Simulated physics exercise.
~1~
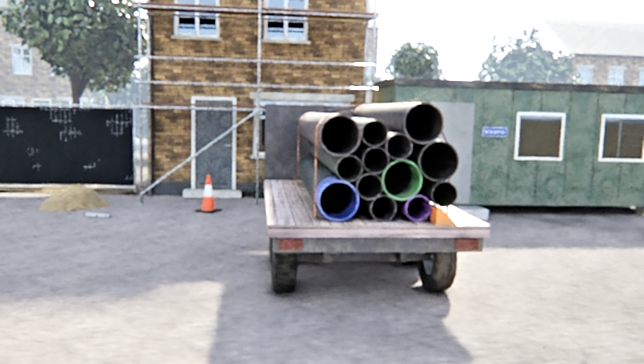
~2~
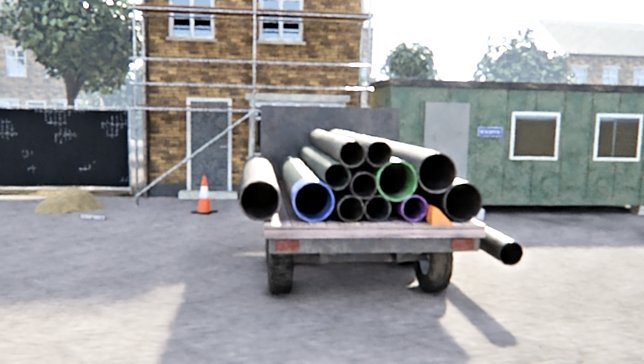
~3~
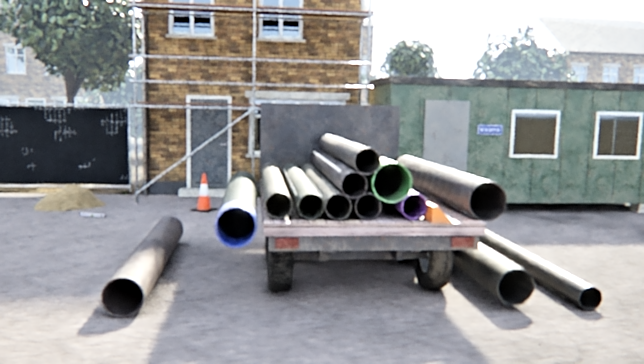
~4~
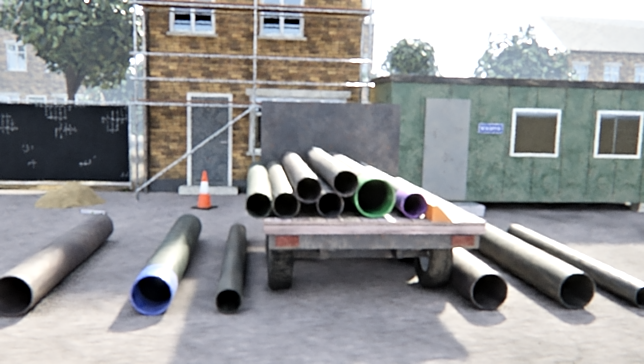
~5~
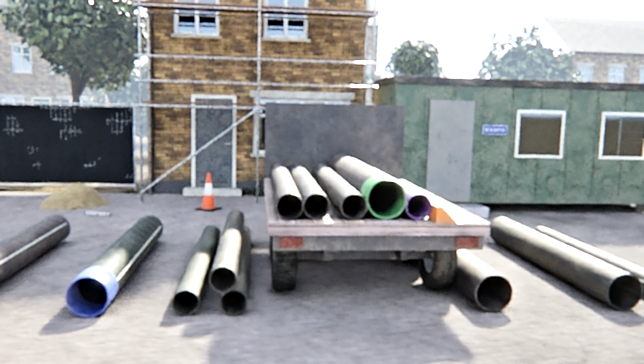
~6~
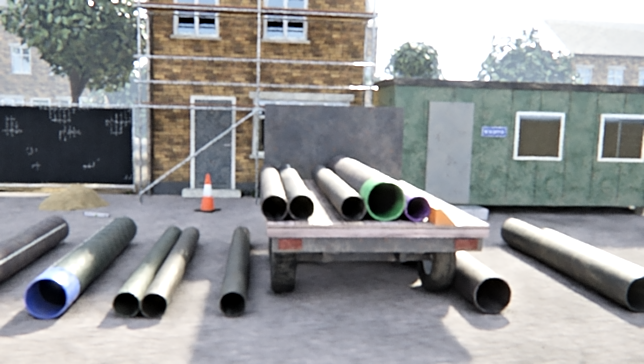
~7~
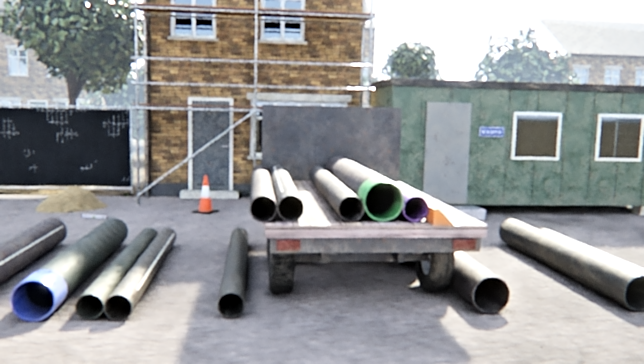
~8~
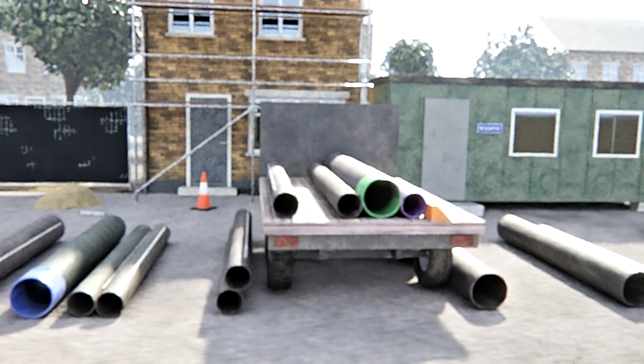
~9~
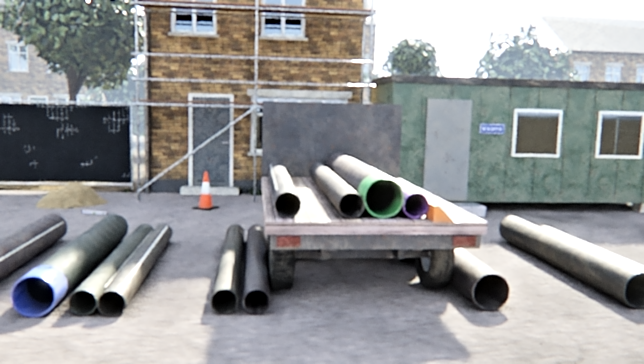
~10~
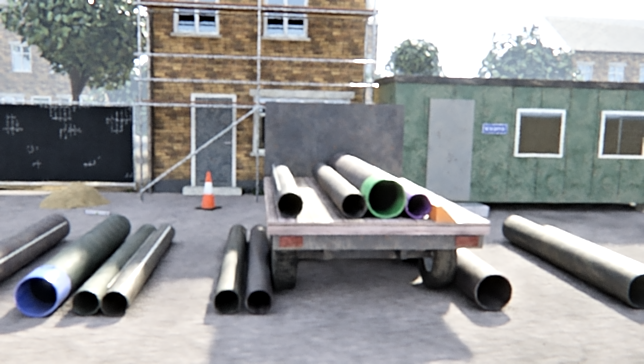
A flat trailer stacked with dark pipes stood in a yard as the pile collapsed, sending pipes rolling off both sides, the blue-rimmed one dropping to the left. It ended with the green and purple ones still aboard and the blue on the ground.
